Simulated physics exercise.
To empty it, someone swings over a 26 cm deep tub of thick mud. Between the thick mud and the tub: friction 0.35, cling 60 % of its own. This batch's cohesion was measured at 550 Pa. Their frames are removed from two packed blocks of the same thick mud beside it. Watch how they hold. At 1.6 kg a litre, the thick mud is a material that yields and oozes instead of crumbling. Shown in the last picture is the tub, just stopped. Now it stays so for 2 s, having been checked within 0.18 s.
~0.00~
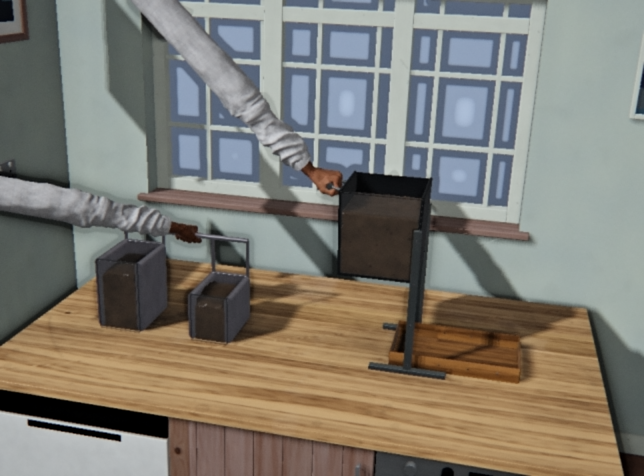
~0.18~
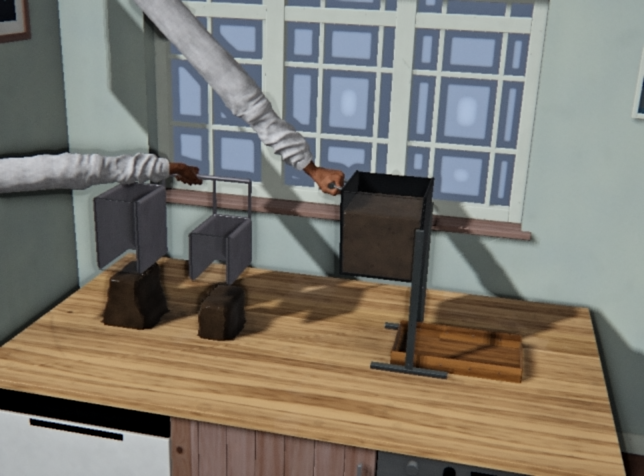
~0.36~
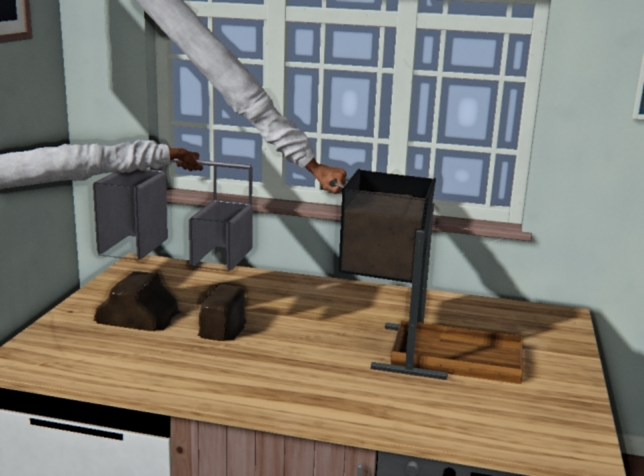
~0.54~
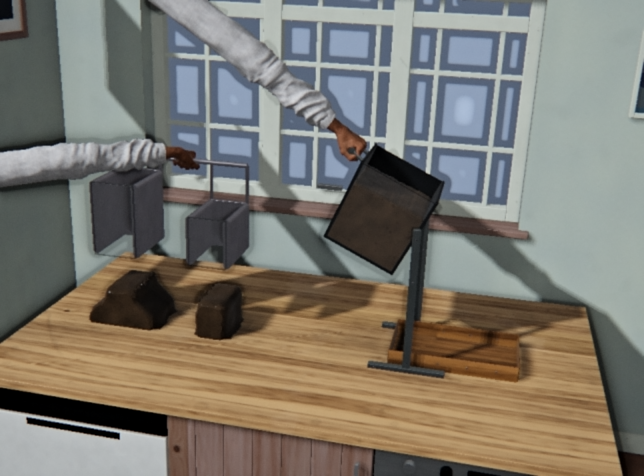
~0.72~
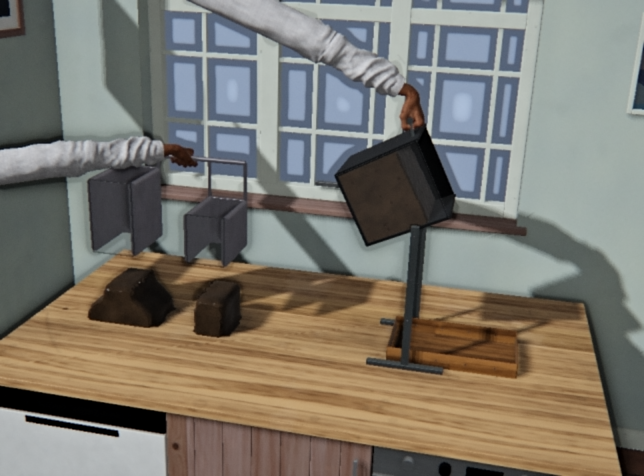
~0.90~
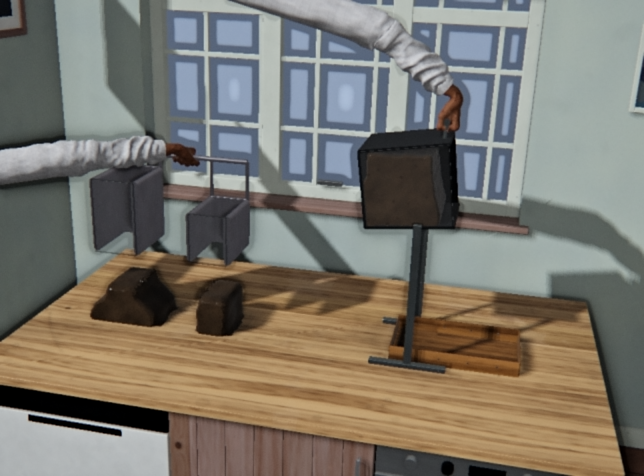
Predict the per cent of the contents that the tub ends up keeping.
The tub ends up keeping roughly 74 %.
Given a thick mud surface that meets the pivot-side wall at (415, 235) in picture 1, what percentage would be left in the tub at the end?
Then about 100 %.
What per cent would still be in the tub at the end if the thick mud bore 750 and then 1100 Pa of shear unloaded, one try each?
First 100 %, second 100 %.
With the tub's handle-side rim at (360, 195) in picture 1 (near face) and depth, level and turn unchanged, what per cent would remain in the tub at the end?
The tub would end up holding some 100 % of it.
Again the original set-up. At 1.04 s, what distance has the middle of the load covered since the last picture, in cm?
Measured shift, roughly 3 cm.
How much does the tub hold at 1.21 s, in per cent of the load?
Near 85 %.
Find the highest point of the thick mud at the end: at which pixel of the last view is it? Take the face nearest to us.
It ends up highest close to (407, 177).
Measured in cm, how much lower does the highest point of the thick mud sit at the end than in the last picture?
7 cm.
After 1.04 s, the tub is at 82 degrees and holds 99 %.
After 1.21 s, the tub is at 82 degrees and holds 86 %.
After 1.38 s, the tub is at 82 degrees and holds 76 %.
After 1.55 s, the tub is at 82 degrees and holds 74 %.
After 2.90 s, at the end, the tub is at 82 degrees and holds 74 %.
